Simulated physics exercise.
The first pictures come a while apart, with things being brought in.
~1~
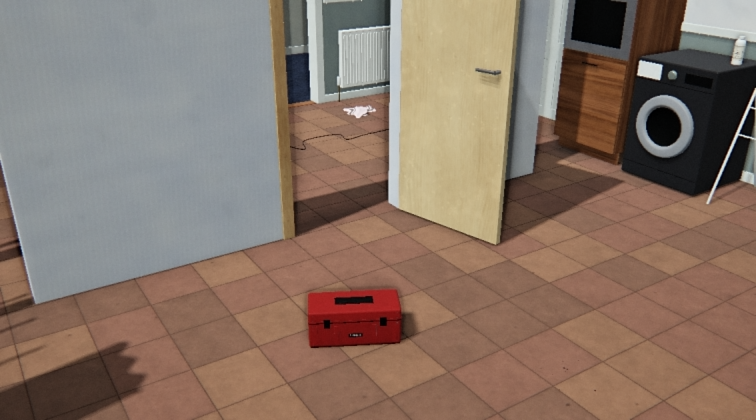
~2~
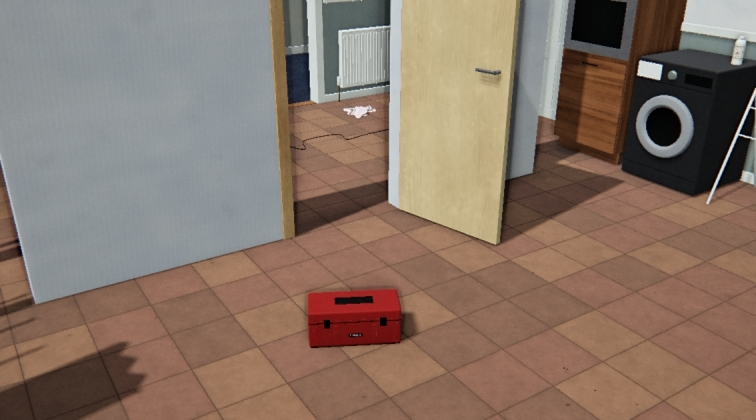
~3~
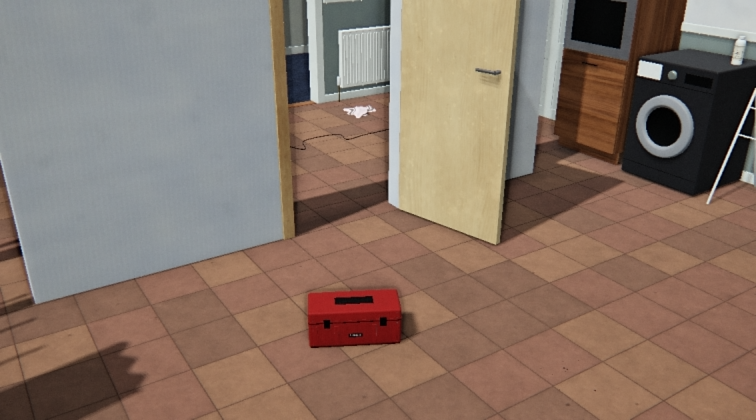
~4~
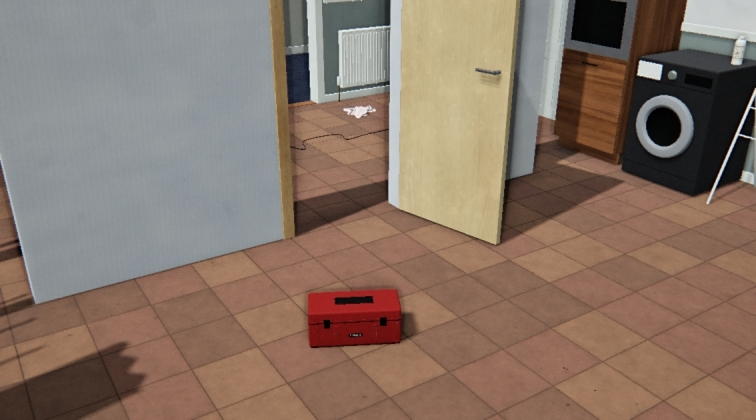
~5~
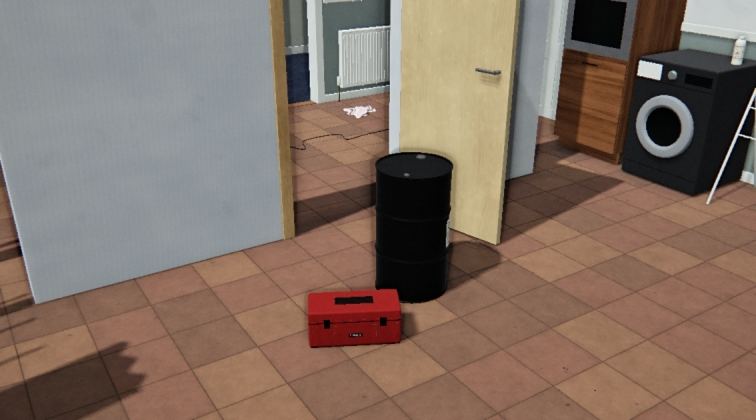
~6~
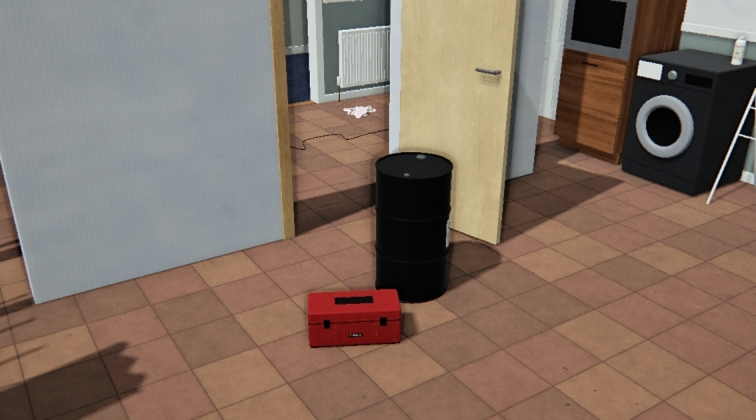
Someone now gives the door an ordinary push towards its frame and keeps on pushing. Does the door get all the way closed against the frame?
Yes.
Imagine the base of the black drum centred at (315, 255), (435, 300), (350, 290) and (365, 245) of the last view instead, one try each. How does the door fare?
Try one: The door gets held up; try two: It swings to; try three: It swings to; try four: It gets held up.
Then, 0.70 s later than the last frame, door 71° open.
Then, 1.20 s later than the last frame, door 33° open.
When it is over, door 0° open; both as before. End places, in pixels of the last picture, black drum near (413, 227).
